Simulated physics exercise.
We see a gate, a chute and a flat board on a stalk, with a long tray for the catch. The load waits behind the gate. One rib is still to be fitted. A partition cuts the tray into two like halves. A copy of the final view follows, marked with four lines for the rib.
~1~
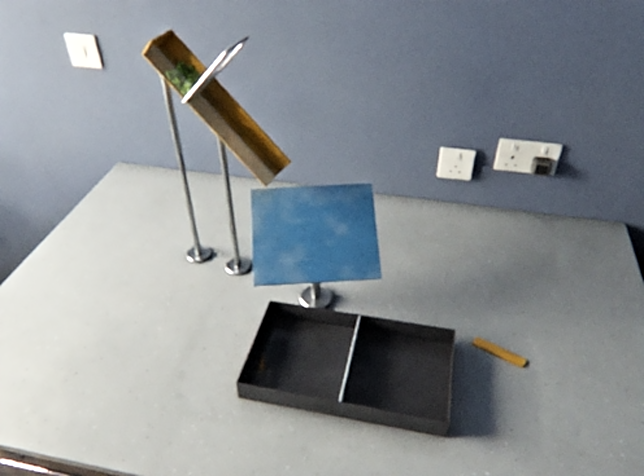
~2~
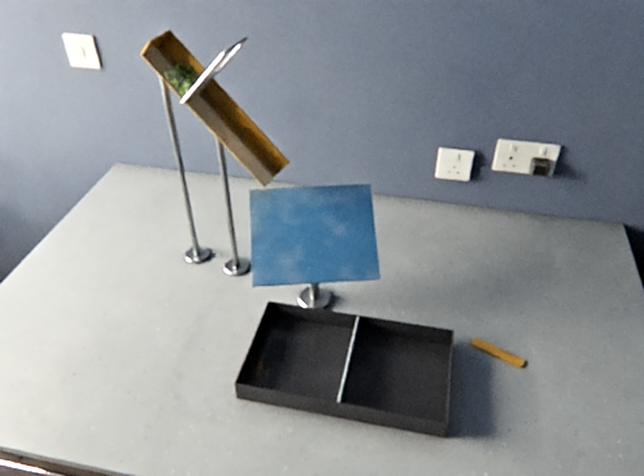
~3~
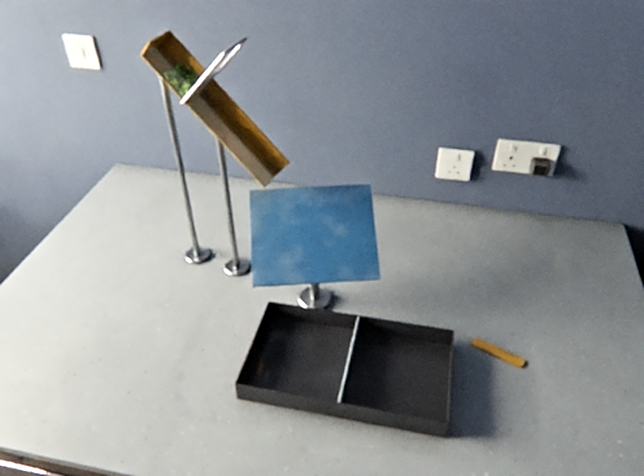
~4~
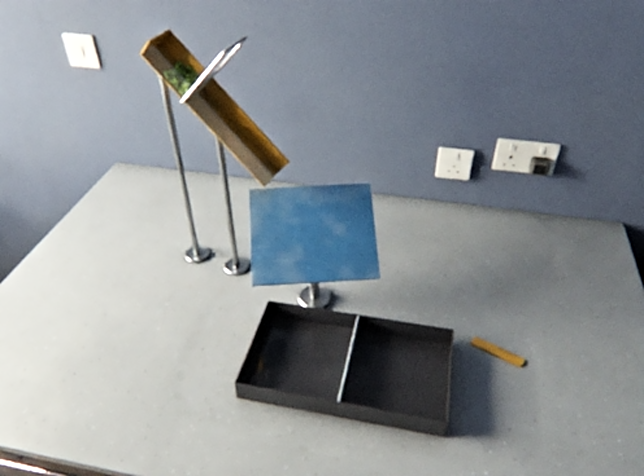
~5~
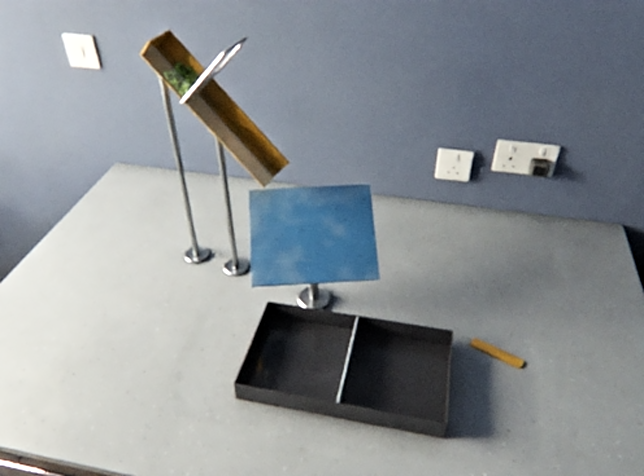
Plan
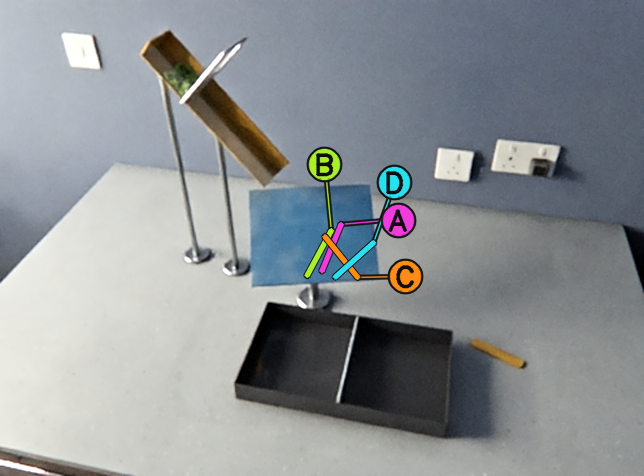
The footage shows a tilted wooden chute on two metal stands, with small green material resting behind a closed gate, above a slanted blue board and a divided black tray on a gray table; nothing visibly moves.
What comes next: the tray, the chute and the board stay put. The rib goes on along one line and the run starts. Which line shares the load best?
C is best.
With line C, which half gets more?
Right.
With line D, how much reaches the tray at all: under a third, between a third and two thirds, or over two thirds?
Over two thirds.
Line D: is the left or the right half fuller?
Left.
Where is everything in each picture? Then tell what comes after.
The first picture shows load behind the gate at (189, 81), dried peas; lip of the chute at (273, 179), sloping fairly steeply.
The second picture shows middle of the board at (313, 233), tilted fairly steeply; middle of its low edge at (317, 283); of its high edge at (310, 186).
The third picture shows front corners of the tray at (235, 384) and (448, 423); front end of its middle wall at (338, 403); gate still shut at (206, 80).
The fourth picture shows middle of the load at (187, 81); lip at (272, 179).
The fifth picture shows middle of the load at (187, 82); lip at (271, 180).
On the marked copy, line A from (341, 224) to (322, 270); line B from (331, 230) to (307, 275); line C from (325, 236) to (357, 277); line D from (373, 242) to (335, 276).
With A, of what is caught, nearly all in the left half, a stray few in the right.
With B, of what is caught, most in the left half, a small part in the right.
With C, of what is caught, about a third in the left half, about two thirds in the right.
With D, of what is caught, most in the left half, a small part in the right.
